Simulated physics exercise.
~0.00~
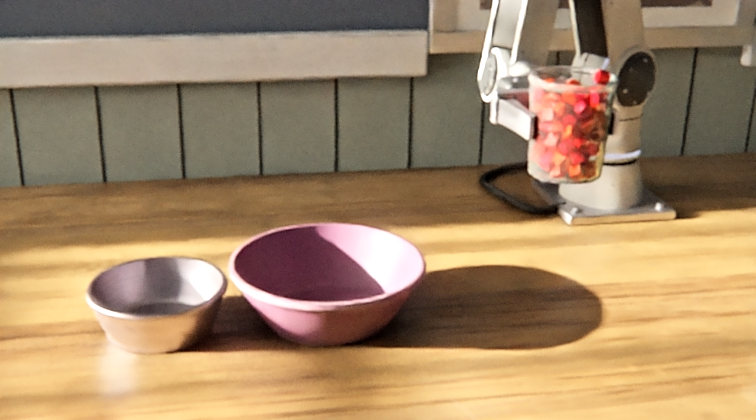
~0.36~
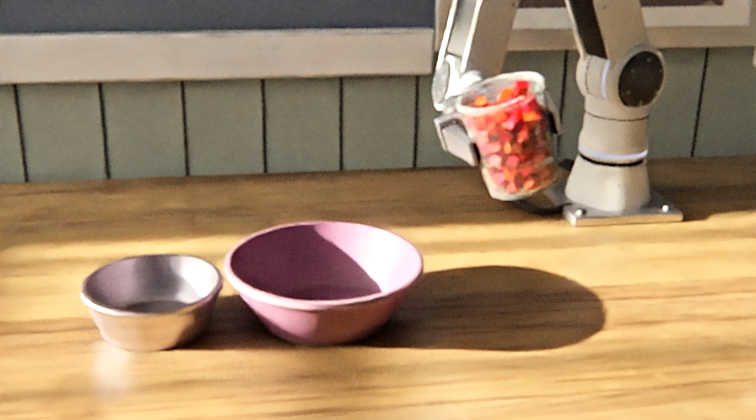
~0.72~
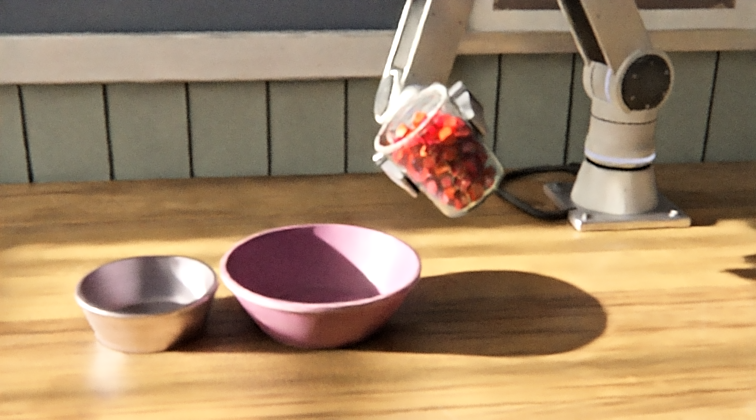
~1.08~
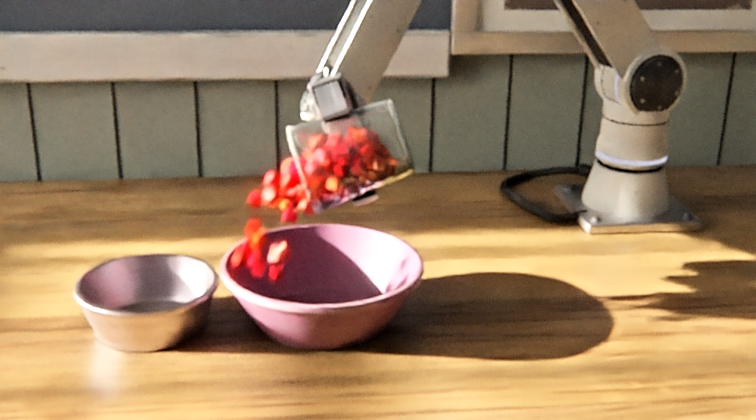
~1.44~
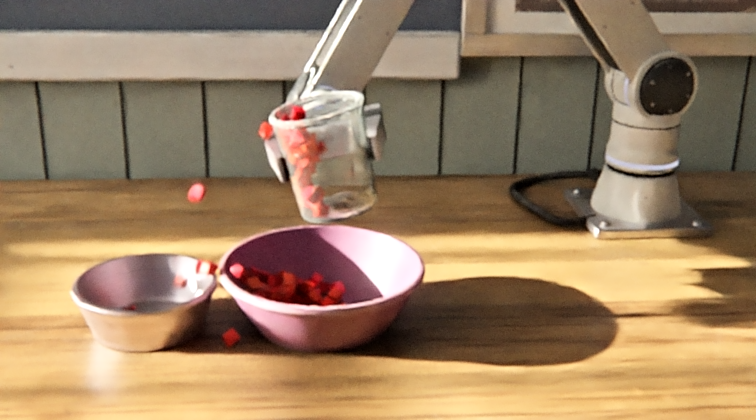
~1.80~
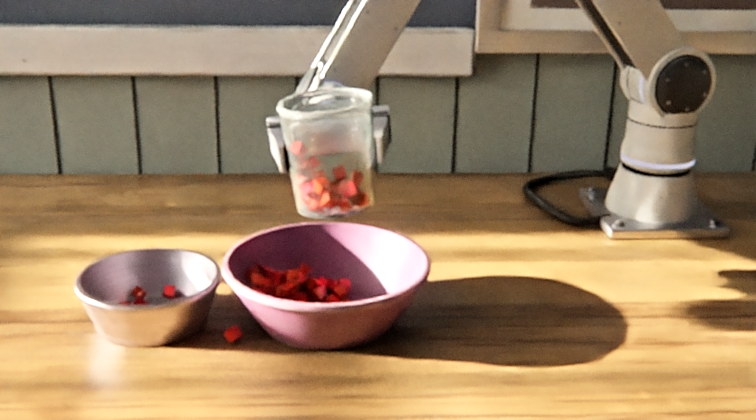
A robot arm tips red pieces from a clear cup, mostly into the pink bowl.
